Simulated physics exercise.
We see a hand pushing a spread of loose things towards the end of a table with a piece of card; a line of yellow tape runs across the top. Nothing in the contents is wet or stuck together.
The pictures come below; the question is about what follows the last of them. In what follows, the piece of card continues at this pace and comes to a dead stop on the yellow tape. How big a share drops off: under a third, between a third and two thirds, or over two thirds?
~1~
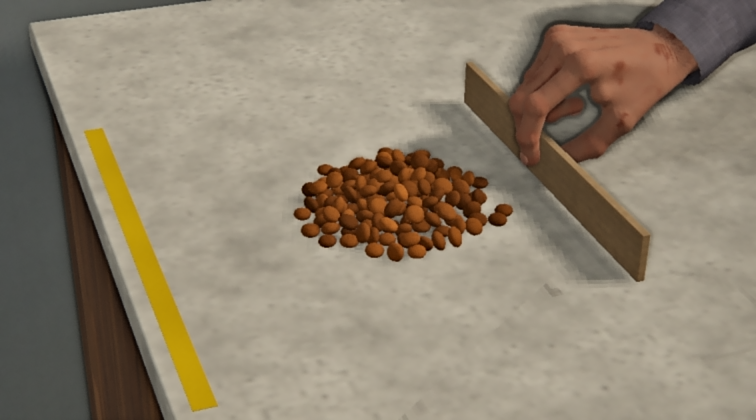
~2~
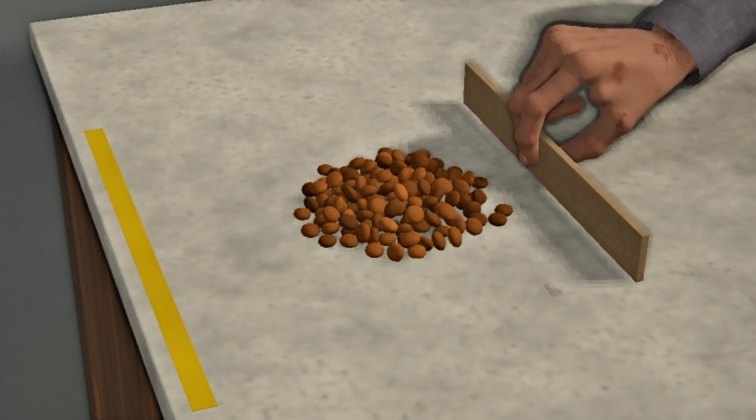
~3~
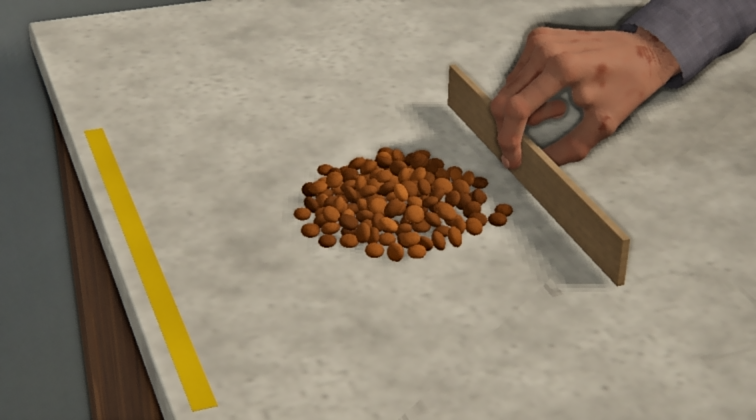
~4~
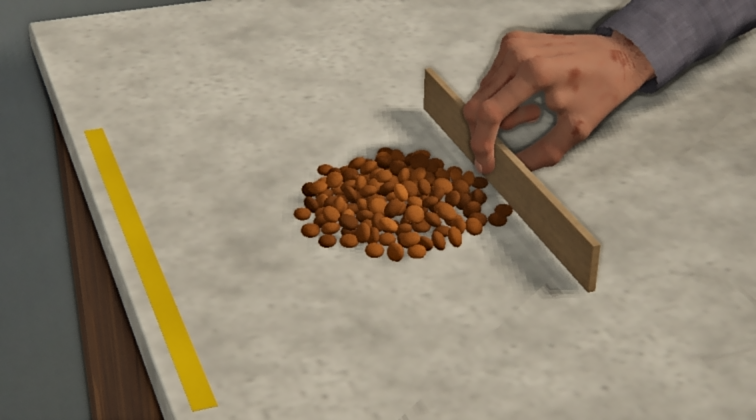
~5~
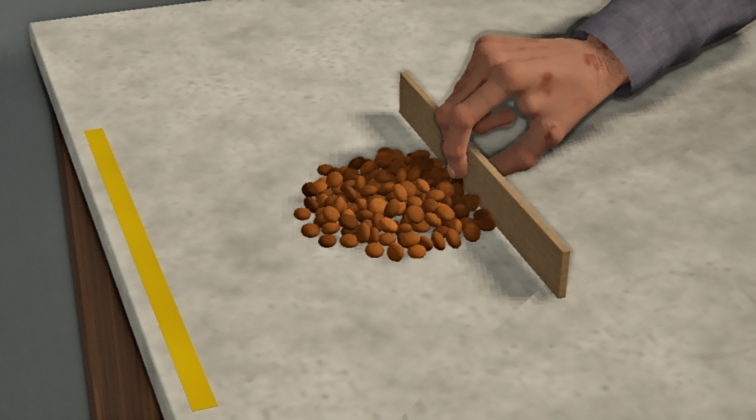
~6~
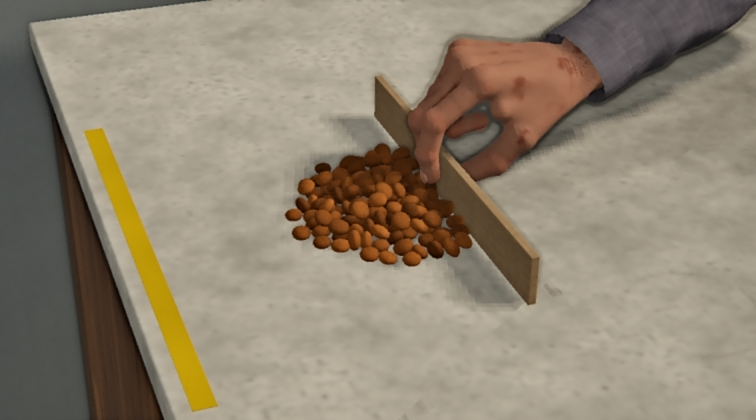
I predict the part going over the edge will be past two thirds.
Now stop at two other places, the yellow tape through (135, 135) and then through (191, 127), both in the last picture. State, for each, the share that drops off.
It would be some 50 per cent the first time and some 10 per cent the second.
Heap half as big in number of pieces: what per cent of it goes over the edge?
My guess is about 80 per cent.
Shortly afterwards, piece of card still moving, near (289, 182); heap all on the table, its front near (156, 231).
Next, piece of card stopped at the yellow tape; heap the bulk over the edge.
Some moments later, piece of card stopped at the yellow tape; heap all but a few over the edge.
In the end, piece of card stopped at the yellow tape; heap all but a few over the edge.
